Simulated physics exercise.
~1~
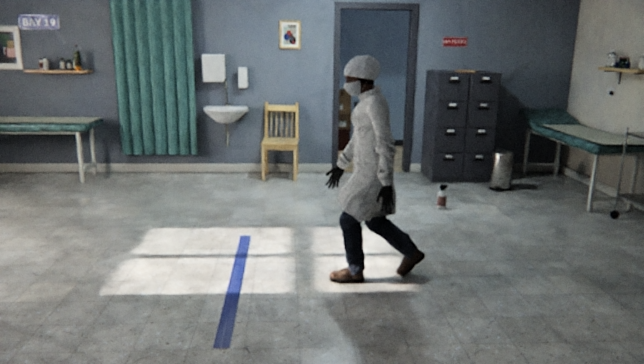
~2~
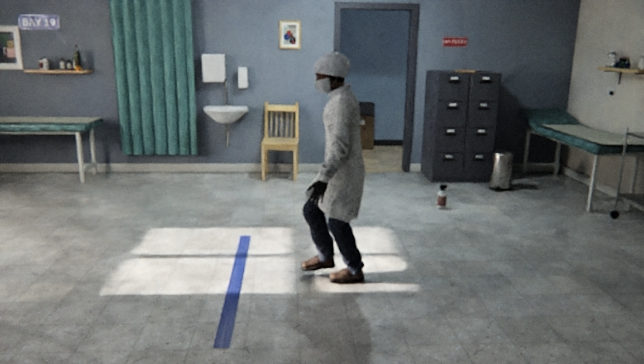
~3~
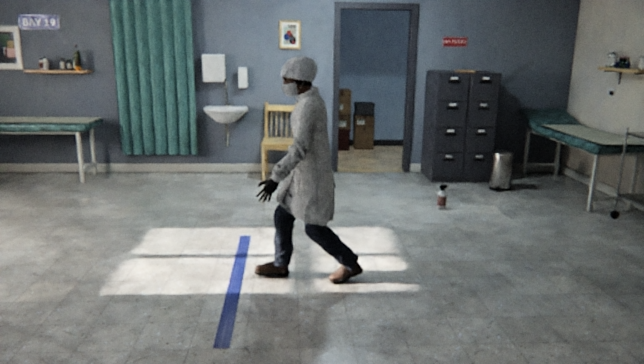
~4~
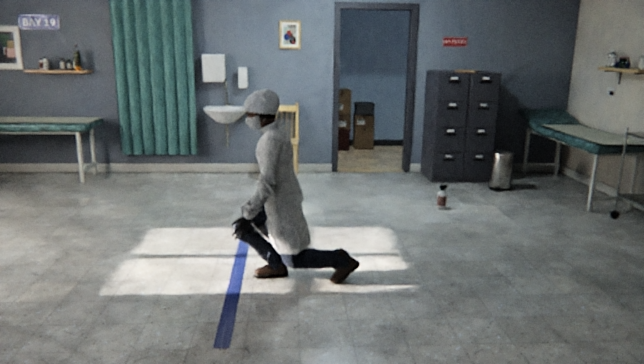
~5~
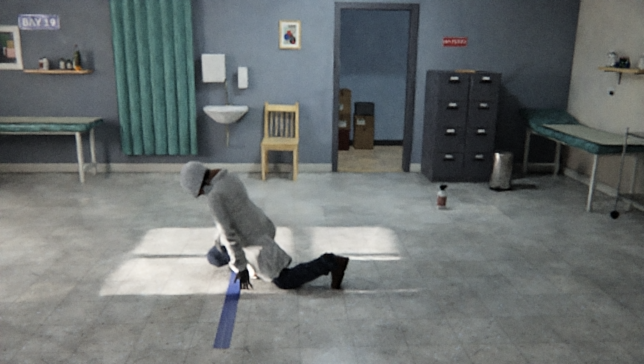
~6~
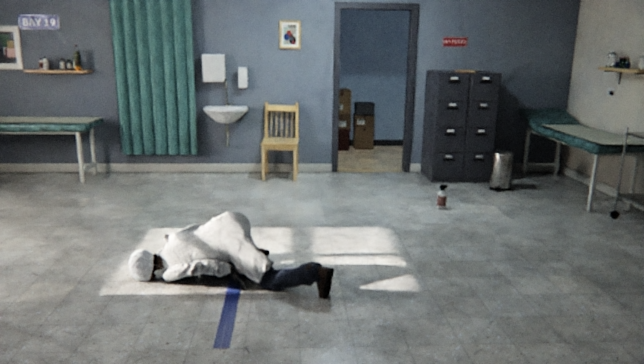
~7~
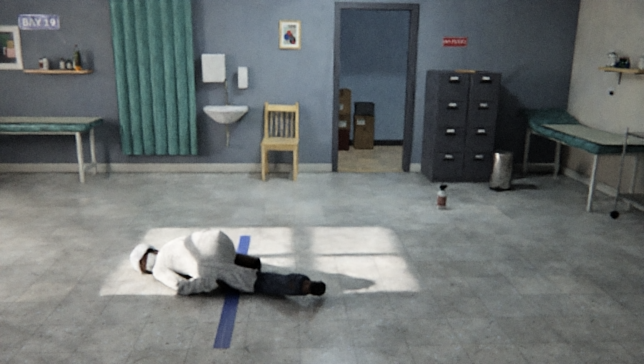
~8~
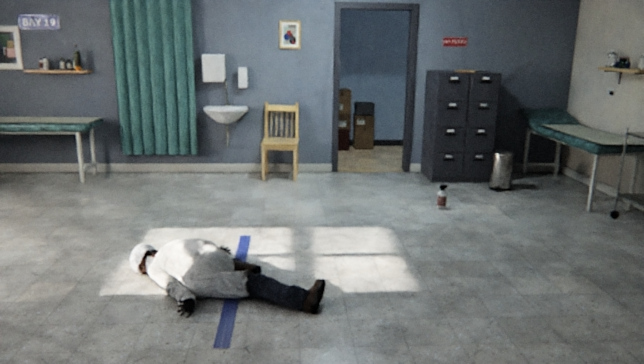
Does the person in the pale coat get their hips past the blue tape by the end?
Yes, the person's hips end up beyond the blue tape, with the legs stretched back across it to the right.
